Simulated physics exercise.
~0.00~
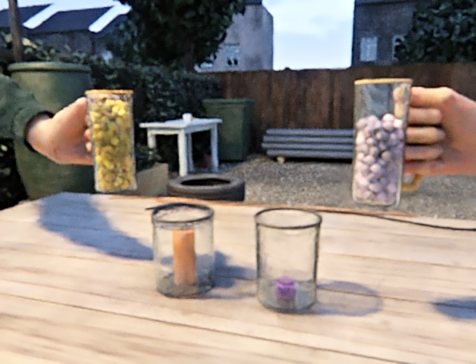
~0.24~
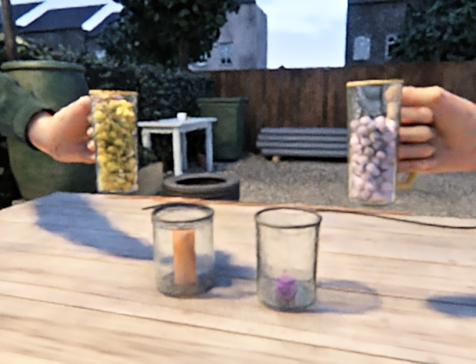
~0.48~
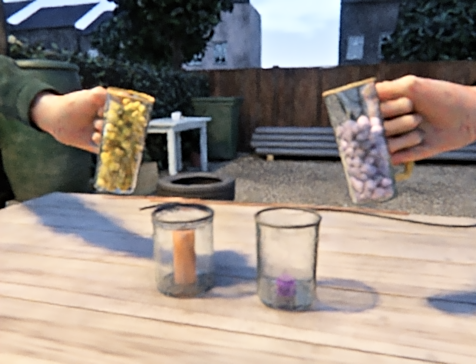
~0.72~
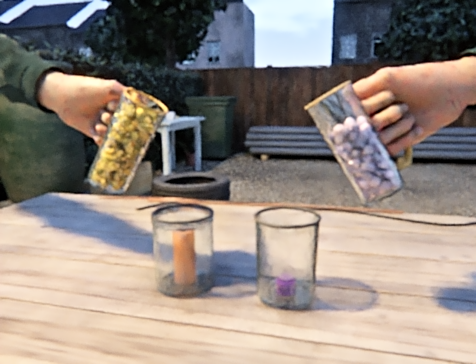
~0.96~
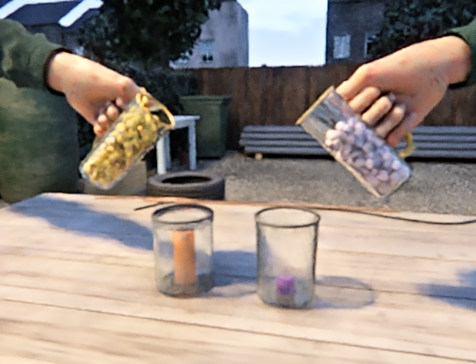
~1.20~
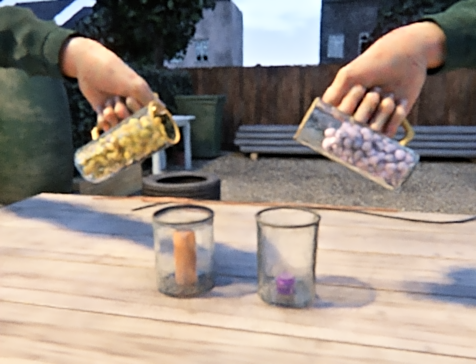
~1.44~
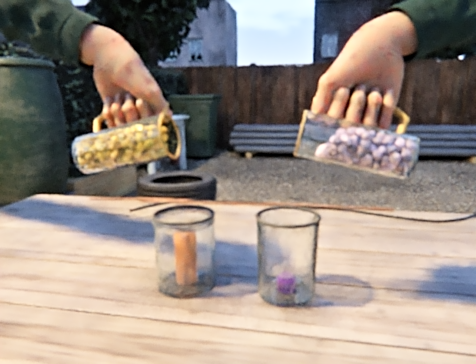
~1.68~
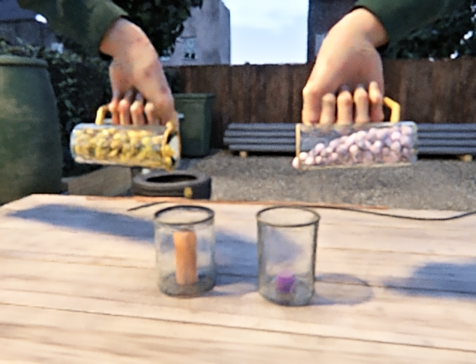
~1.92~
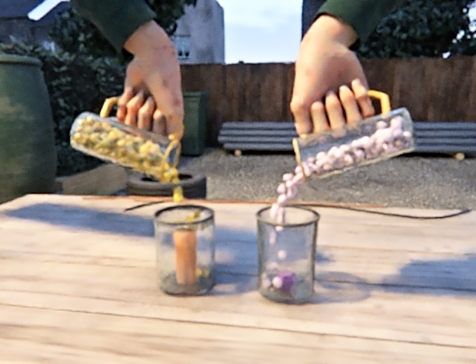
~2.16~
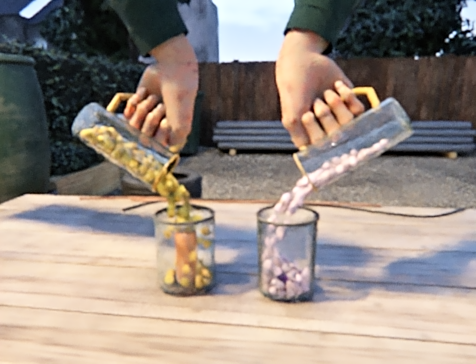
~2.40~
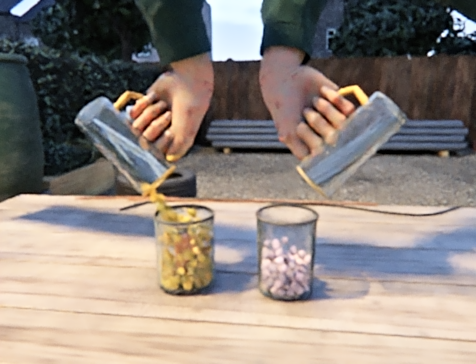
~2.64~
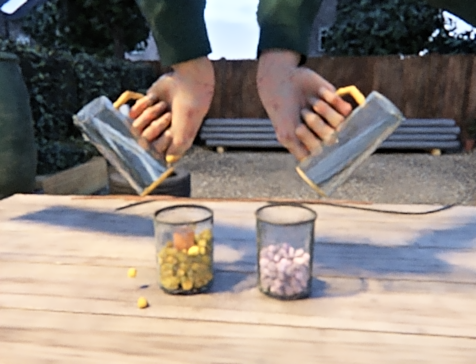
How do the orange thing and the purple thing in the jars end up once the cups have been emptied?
The orange one on the left still sticks out above the yellow pieces, while the purple one on the right is buried under the pale pinkish pieces.
